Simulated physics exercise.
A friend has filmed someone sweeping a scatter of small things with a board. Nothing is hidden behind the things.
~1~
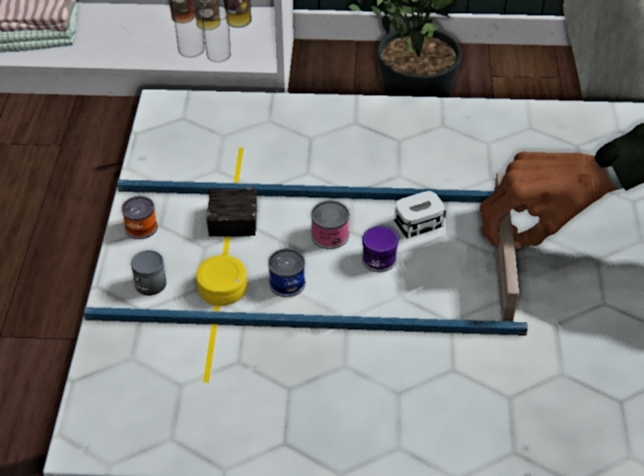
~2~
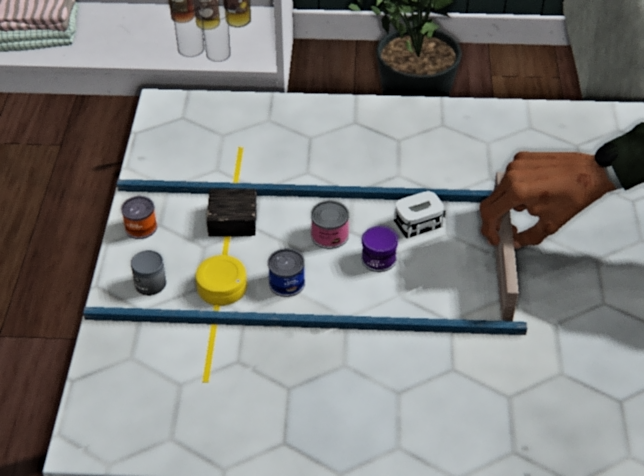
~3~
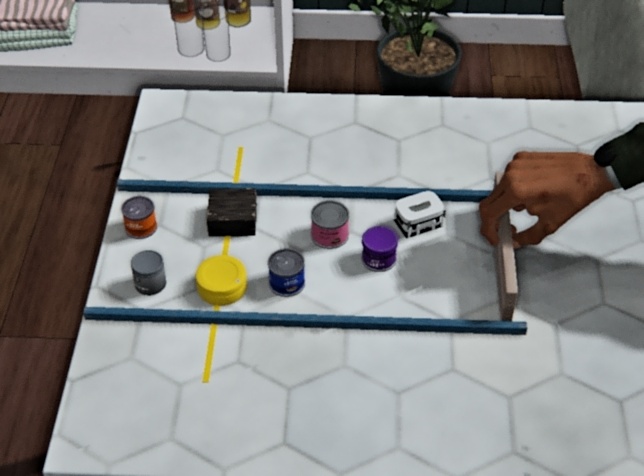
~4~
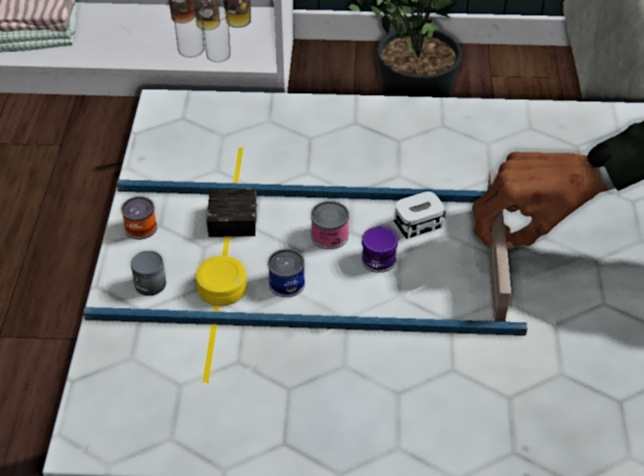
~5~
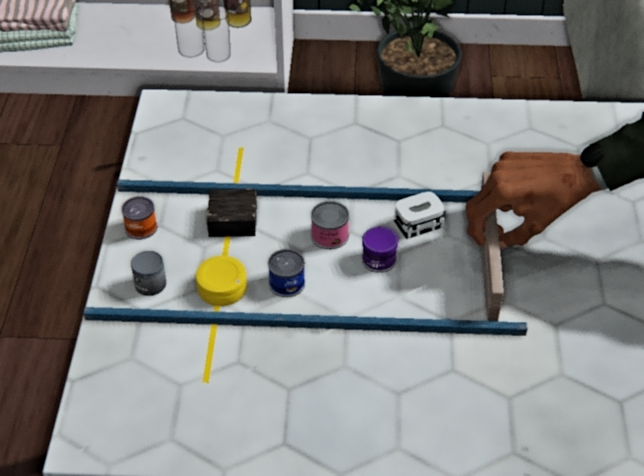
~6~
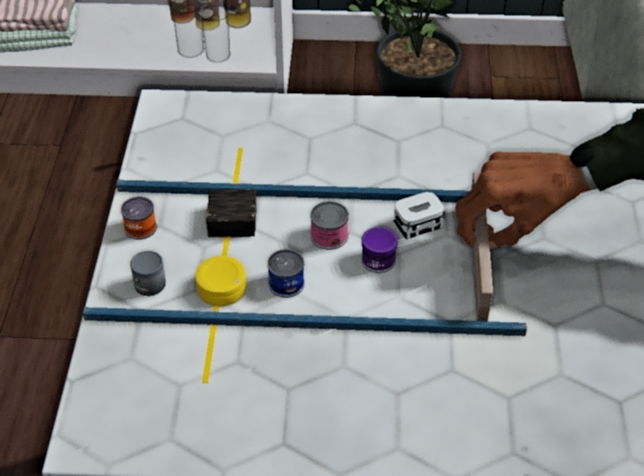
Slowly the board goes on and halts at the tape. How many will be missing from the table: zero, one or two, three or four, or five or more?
In the end the number that fall off is zero.
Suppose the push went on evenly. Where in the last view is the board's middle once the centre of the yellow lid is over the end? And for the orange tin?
Its middle is around (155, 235) and around (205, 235).
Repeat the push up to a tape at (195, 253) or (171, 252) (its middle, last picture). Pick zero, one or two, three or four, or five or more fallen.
One after another: 1 or 2; one to two.
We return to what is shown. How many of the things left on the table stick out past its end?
It comes to 0.
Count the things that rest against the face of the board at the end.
It touches 4.
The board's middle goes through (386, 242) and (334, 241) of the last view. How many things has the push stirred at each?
By then 2, and 3.
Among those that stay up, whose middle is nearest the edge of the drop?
That is the orange tin.
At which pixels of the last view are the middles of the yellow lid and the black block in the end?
The yellow lid stops around (159, 283); the black block around (165, 214).
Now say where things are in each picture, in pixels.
The first picture shows orange tin (140, 218); grey tub (149, 273); yellow lid (222, 280); board (504, 246); tape (225, 253).
The second picture shows grey tub (149, 273); white case (419, 215).
The third picture shows yellow lid (222, 280); board (503, 245).
The fourth picture shows orange tin (139, 218); pink pot (330, 225).
The fifth picture shows grey tub (149, 273); black block (232, 213).
The sixth picture shows orange tin (139, 218); grey tub (148, 274); yellow lid (221, 281); board (480, 245); tape (225, 253).
Soon after, none off yet; orange tin at rest near (139, 218); grey tub at rest near (148, 274); yellow lid at rest near (221, 281).
In the end, the number that fall off is zero.
